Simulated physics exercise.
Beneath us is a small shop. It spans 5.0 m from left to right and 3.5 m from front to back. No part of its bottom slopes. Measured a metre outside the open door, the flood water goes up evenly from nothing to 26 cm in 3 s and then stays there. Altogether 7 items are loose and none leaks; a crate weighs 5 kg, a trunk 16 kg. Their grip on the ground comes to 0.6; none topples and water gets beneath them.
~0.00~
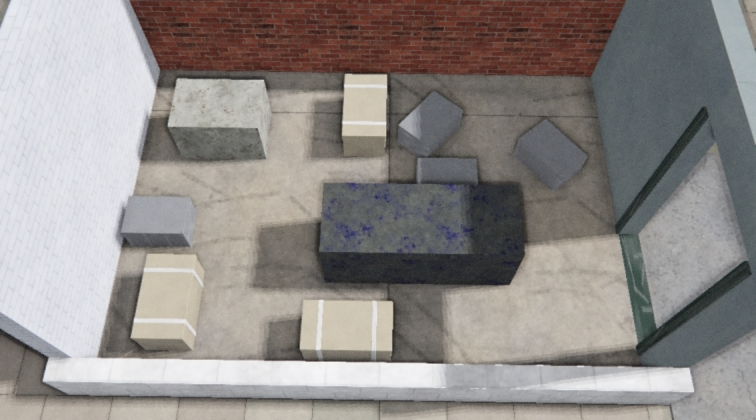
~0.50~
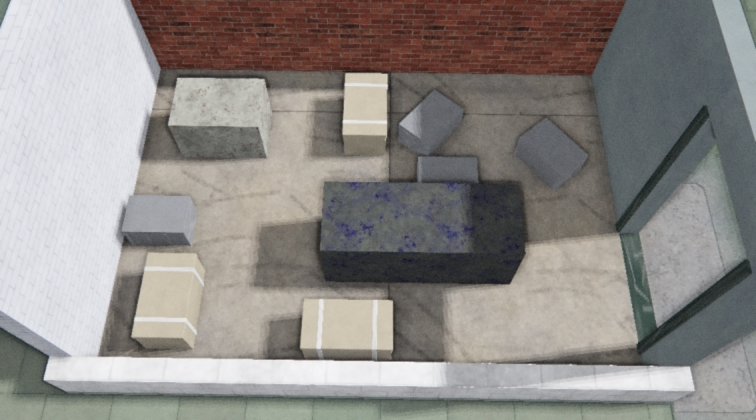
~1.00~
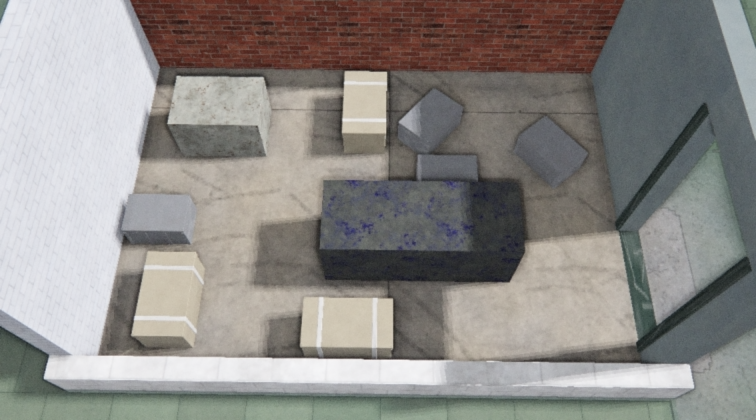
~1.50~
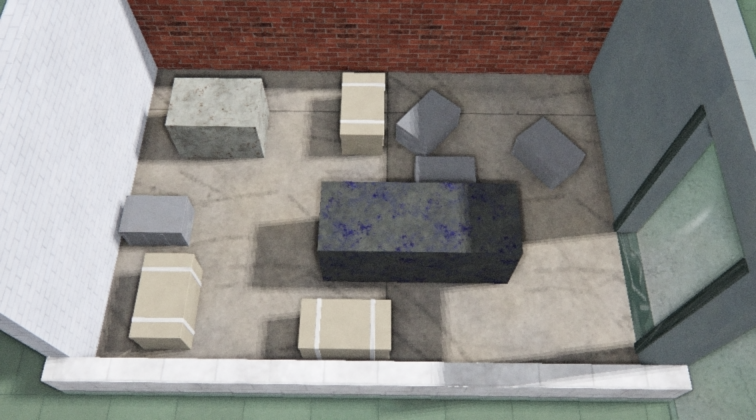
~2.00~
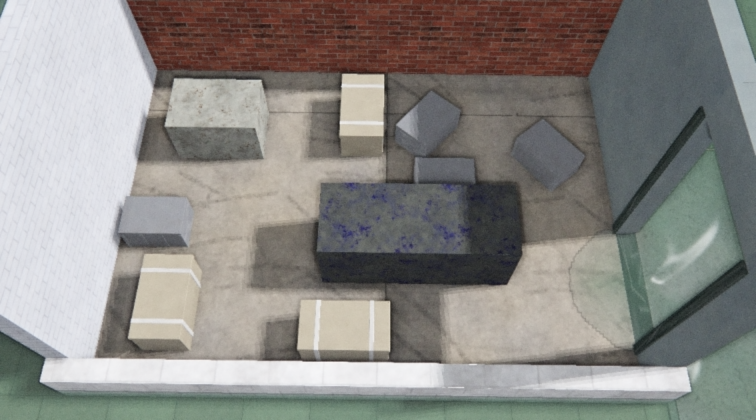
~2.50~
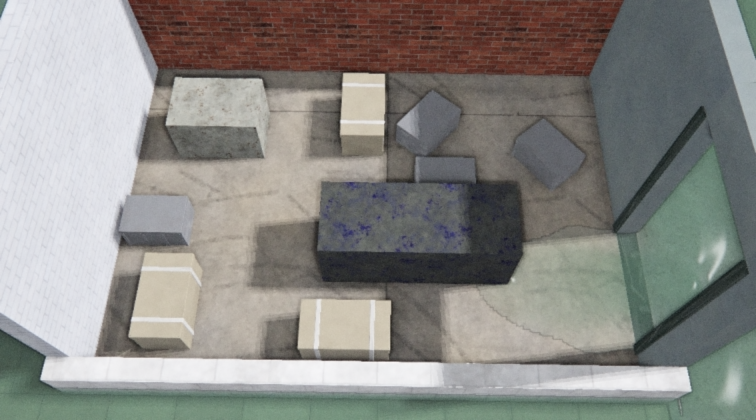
In a small walled shop scattered with crates and blocks, greenish water covered the ground outside, then came through the open doorway on the right and spread across the nearby floor, while nothing inside shifted.
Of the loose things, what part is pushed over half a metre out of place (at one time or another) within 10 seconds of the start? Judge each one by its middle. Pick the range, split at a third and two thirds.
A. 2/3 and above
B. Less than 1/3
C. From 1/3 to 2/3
Answer: A.
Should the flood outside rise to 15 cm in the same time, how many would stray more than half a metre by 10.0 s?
In that case the number is 3.
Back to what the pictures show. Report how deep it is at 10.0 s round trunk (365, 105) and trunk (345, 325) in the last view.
Roughly 11 and 8 cm.
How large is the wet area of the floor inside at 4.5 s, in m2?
About 7.5 m2.
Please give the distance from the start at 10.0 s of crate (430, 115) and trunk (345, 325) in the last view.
Net displacement, in order: 40 cm; 140 cm.
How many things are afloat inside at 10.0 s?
7 at that moment.
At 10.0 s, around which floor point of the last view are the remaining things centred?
Roughly at (342, 169).
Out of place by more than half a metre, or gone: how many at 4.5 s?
0 in all.
After 3.5 s 0 of 7 are over 50 cm from their spots; 0 afloat.
After 4.5 s 0 of 7 are over 50 cm from their spots; 0 afloat.
After 7.0 s 3 of 7 are over 50 cm from their spots; 5 afloat.
After 10.0 s 5 of 7 are over 50 cm from their spots, and 6 have been at some point; 7 afloat.
